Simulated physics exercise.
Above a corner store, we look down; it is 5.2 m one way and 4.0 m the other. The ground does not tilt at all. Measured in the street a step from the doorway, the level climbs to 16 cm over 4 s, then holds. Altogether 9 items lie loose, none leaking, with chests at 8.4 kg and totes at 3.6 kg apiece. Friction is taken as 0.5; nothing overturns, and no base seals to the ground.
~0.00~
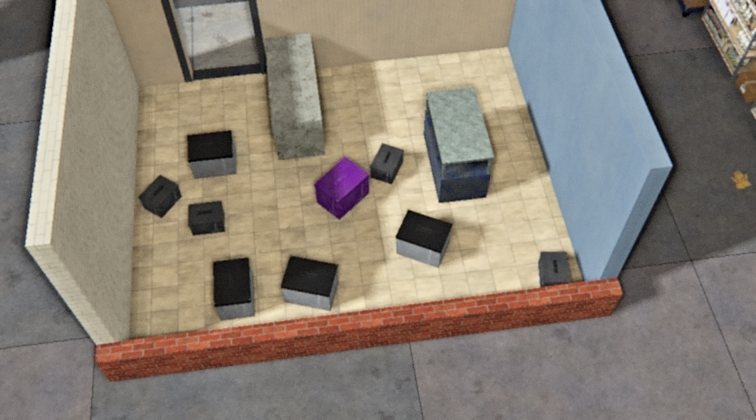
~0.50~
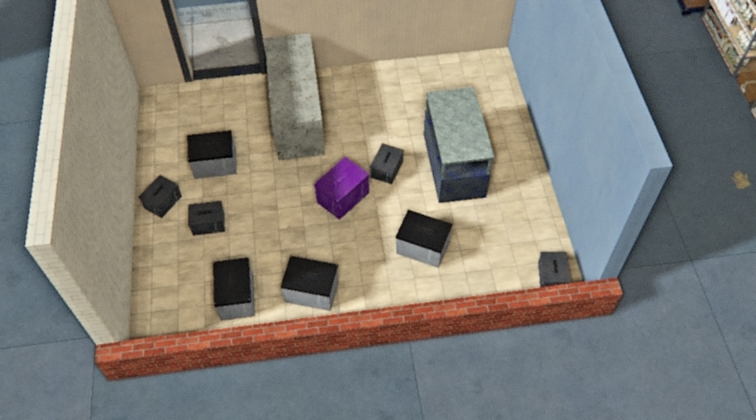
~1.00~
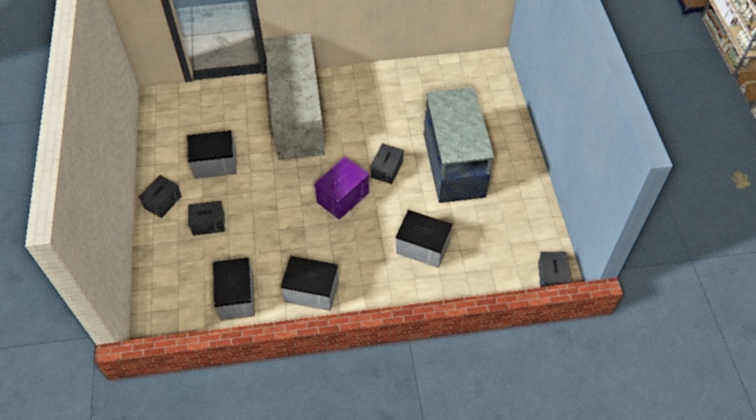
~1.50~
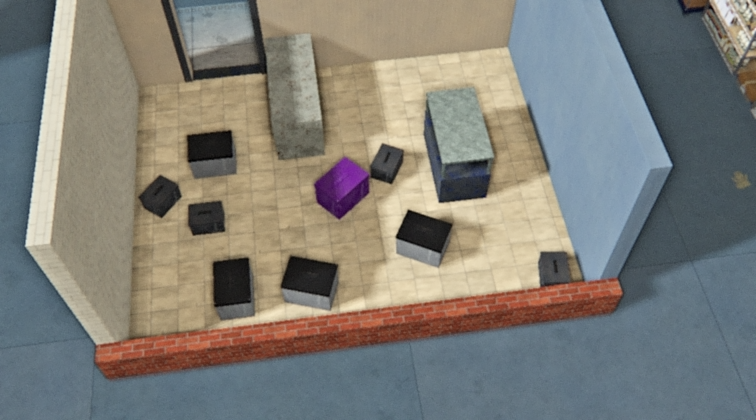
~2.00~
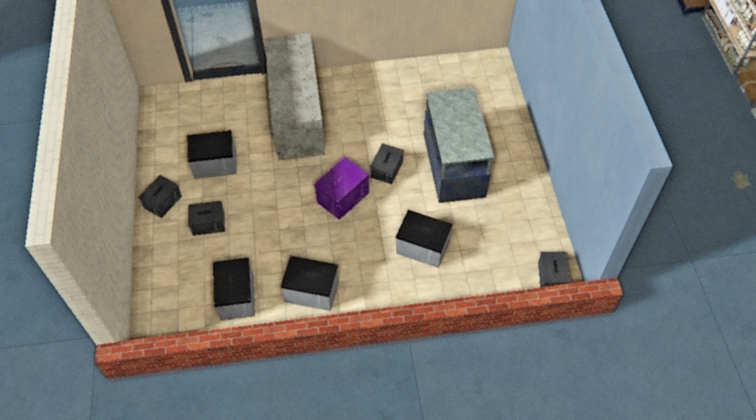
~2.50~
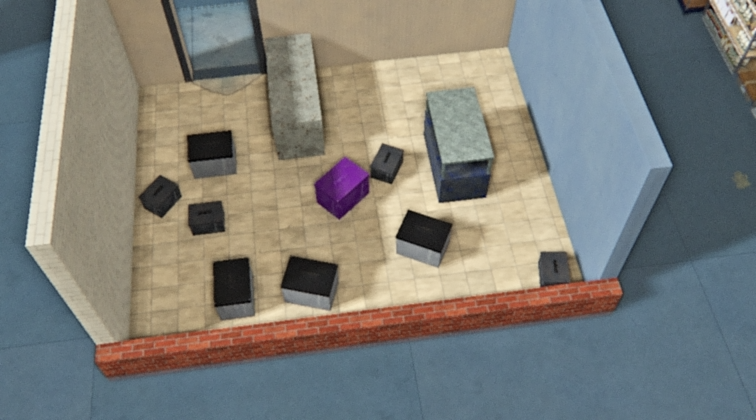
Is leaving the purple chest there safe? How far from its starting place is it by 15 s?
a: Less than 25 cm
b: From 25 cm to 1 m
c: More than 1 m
(a) Less than 25 cm.
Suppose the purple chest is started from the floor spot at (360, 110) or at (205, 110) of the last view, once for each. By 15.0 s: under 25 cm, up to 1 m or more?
Taking them in order, it keeps its spot and then it is swept well off.
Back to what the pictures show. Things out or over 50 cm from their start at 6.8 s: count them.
The number I get is 3.
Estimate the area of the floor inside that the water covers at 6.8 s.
9.0 m2.
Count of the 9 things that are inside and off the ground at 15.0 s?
That would be 4 of them.
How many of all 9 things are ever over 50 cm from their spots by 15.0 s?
I make it 7.
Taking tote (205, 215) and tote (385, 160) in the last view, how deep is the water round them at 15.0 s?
I'd estimate 10 cm for the first and 3 cm for the second.
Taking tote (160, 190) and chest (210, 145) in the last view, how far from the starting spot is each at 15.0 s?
Respectively 450 and 250 centimetres.
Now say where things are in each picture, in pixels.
In the first picture, the purple chest at (342, 179) rests on the ground; water covers 0.0 m2; 0 of 9 have shifted.
In the second picture, the purple chest at (342, 179), on the bottom; water covers 0.0 m2; 0 of 9 have shifted.
In the third picture, the purple chest at (342, 179) rests on the ground; 0.0 m2 under water; 0 of 9 have shifted.
In the fourth picture, the purple chest at (342, 179), on the bottom; water covers 0.0 m2; 0 of 9 have shifted.
In the fifth picture, the purple chest at (342, 179) rests on the ground; 0.0 m2 under water; 0 of 9 have shifted.
In the sixth picture, the purple chest at (342, 179) rests on the ground; water covers 0.2 m2; 0 of 9 have shifted.
After 3.5 s the purple chest is near (342, 179), 0.0 m from its start, aground; 0 afloat.
After 6.8 s the purple chest is near (342, 179), 0.0 m from its start, aground; 3 afloat.
After 11.0 s the purple chest is near (342, 179), 0.0 m from its start, aground; 5 afloat.
After 15.0 s the purple chest is near (342, 179), 0.0 m from its start, aground; 4 afloat.
